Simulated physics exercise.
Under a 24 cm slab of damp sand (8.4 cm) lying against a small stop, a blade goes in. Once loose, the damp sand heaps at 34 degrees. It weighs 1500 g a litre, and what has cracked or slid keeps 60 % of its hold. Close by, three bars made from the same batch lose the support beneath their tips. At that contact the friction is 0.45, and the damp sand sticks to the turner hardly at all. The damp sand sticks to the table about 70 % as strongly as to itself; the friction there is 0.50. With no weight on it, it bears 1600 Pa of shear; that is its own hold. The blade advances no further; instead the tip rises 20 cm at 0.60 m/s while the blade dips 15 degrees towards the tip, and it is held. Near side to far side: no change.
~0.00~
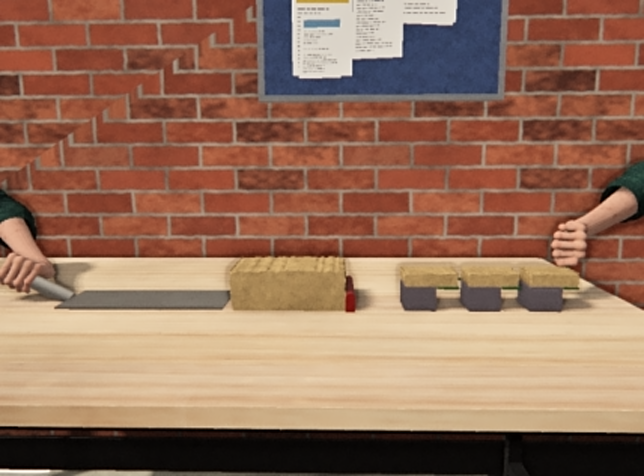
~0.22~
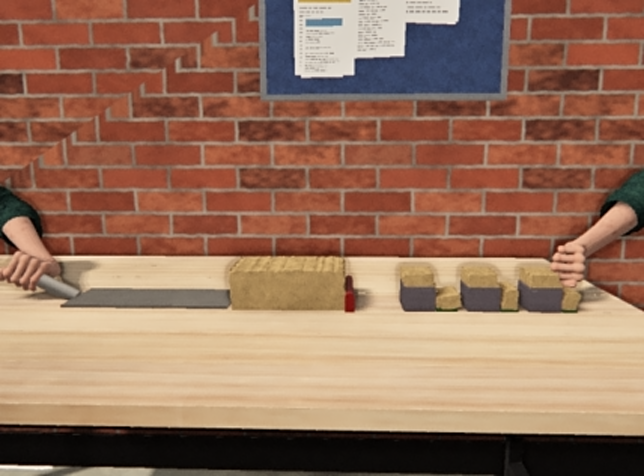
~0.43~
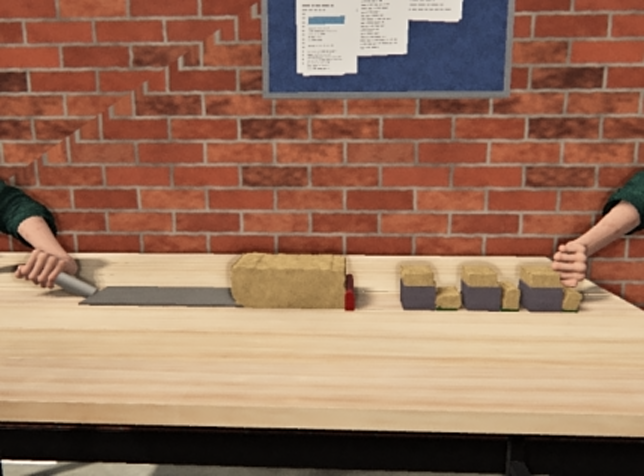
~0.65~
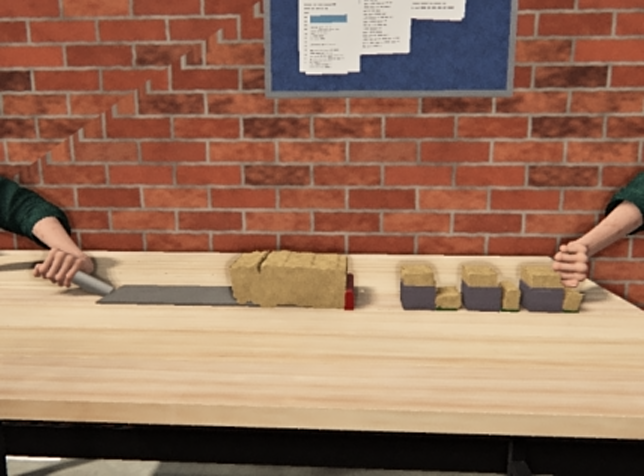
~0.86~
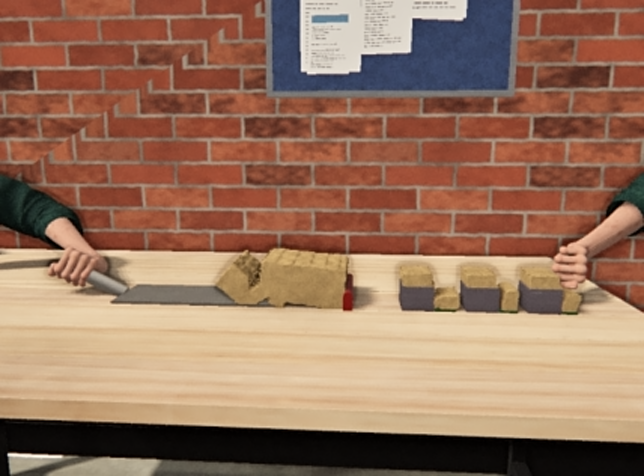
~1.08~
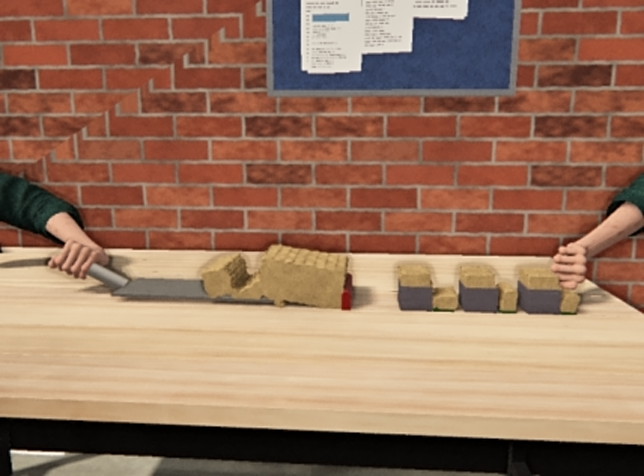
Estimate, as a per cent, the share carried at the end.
The estimate is close to 25 %.
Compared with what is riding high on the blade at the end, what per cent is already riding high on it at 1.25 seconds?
I'd put it near 130 per cent.
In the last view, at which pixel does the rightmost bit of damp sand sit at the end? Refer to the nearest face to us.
You'll find it close to (392, 307).
After 1.25 s, the tip is 11 cm up.
After 1.46 s, the tip is 20 cm up and 25 % is riding high on the blade.
After 1.66 s, the tip is 20 cm up and 25 % is riding high on the blade.
After 1.87 s, the tip is 20 cm up and 25 % is riding high on the blade.
After 2.40 s, the tip is 20 cm up and 25 % is riding high on the blade.
